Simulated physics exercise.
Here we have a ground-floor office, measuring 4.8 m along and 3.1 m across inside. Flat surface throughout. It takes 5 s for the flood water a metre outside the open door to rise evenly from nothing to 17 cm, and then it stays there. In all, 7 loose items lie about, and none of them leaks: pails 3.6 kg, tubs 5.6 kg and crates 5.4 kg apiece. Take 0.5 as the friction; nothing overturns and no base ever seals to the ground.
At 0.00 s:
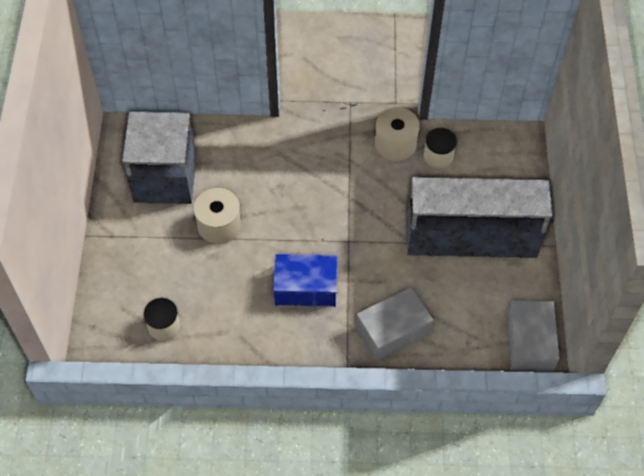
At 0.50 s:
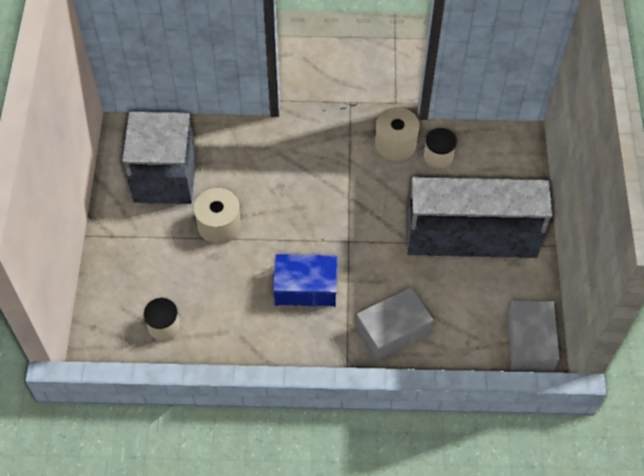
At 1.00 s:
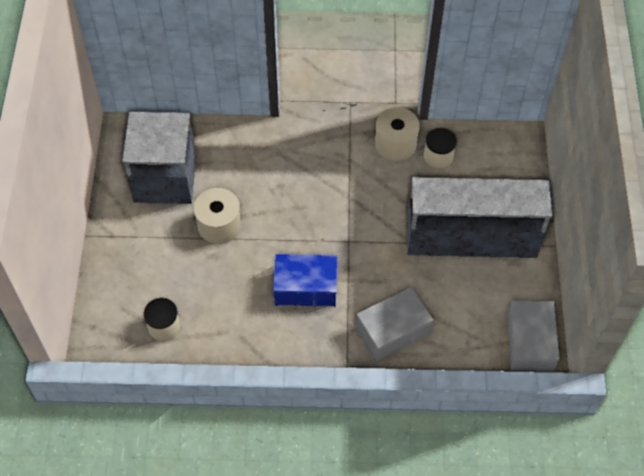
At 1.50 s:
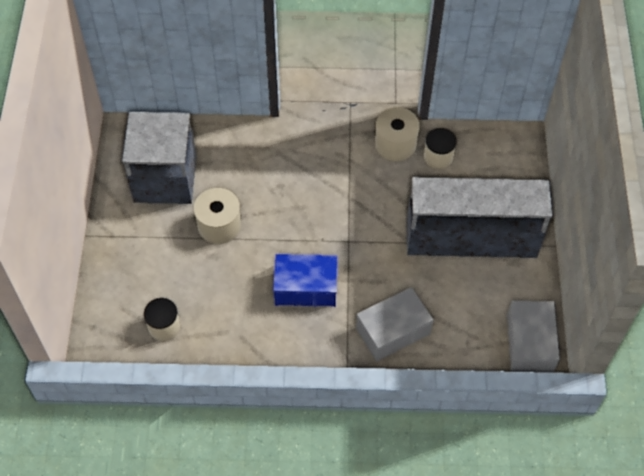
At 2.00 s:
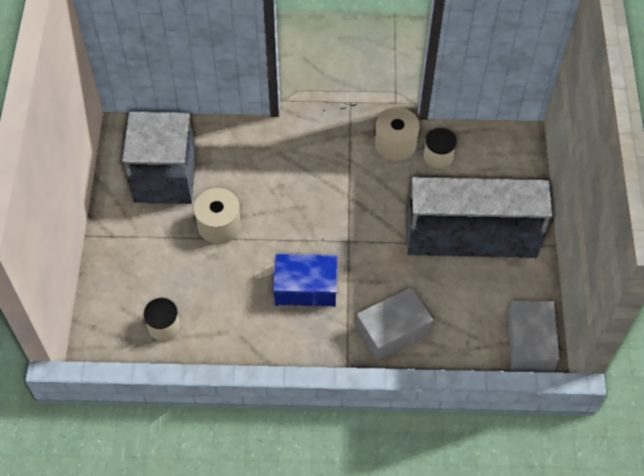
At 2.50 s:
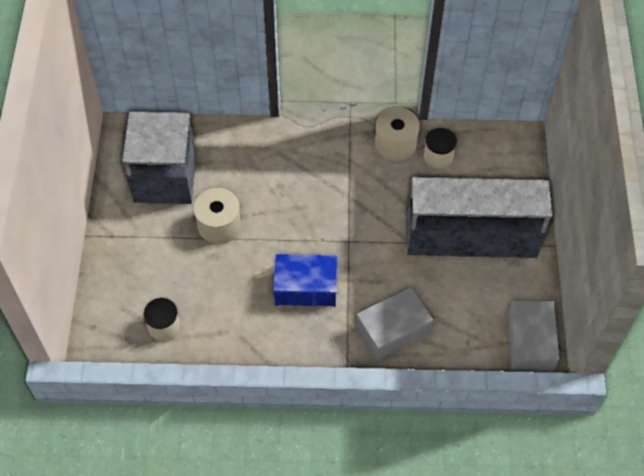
At the start, a blue crate, grey crates and pale round tubs sit on the stone floor of a walled room, dry inside. Then a thin, greenish sheet of water creeps through the open gap at the back toward the room's edge, while every object stays still.
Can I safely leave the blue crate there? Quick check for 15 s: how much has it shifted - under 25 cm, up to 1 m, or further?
It is displaced greatly.
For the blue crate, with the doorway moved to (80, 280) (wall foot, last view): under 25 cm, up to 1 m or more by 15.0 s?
In that case the blue crate travels far.
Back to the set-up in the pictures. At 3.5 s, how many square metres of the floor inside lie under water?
Close to 1.0 m2, I'd say.
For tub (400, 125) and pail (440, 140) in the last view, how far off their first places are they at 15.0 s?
Net displacement, in order: 60 cm; 20 cm.
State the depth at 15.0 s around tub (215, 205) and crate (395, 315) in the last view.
Around 12 cm and 12 cm.
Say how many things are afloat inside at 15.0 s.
I'd say 7 of them.
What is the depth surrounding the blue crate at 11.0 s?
Roughly 10 cm.
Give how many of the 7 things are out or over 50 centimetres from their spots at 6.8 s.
The answer is 3.
After 3.5 s the blue crate is near (306, 273), 0.0 m from its start, aground; 0 afloat.
After 6.8 s the blue crate is near (281, 350), 0.9 m from its start, afloat; 2 afloat.
After 11.0 s the blue crate is near (104, 273), 1.9 m from its start, afloat; 7 afloat.
After 15.0 s the blue crate is near (109, 191), 2.1 m from its start, afloat; 7 afloat.
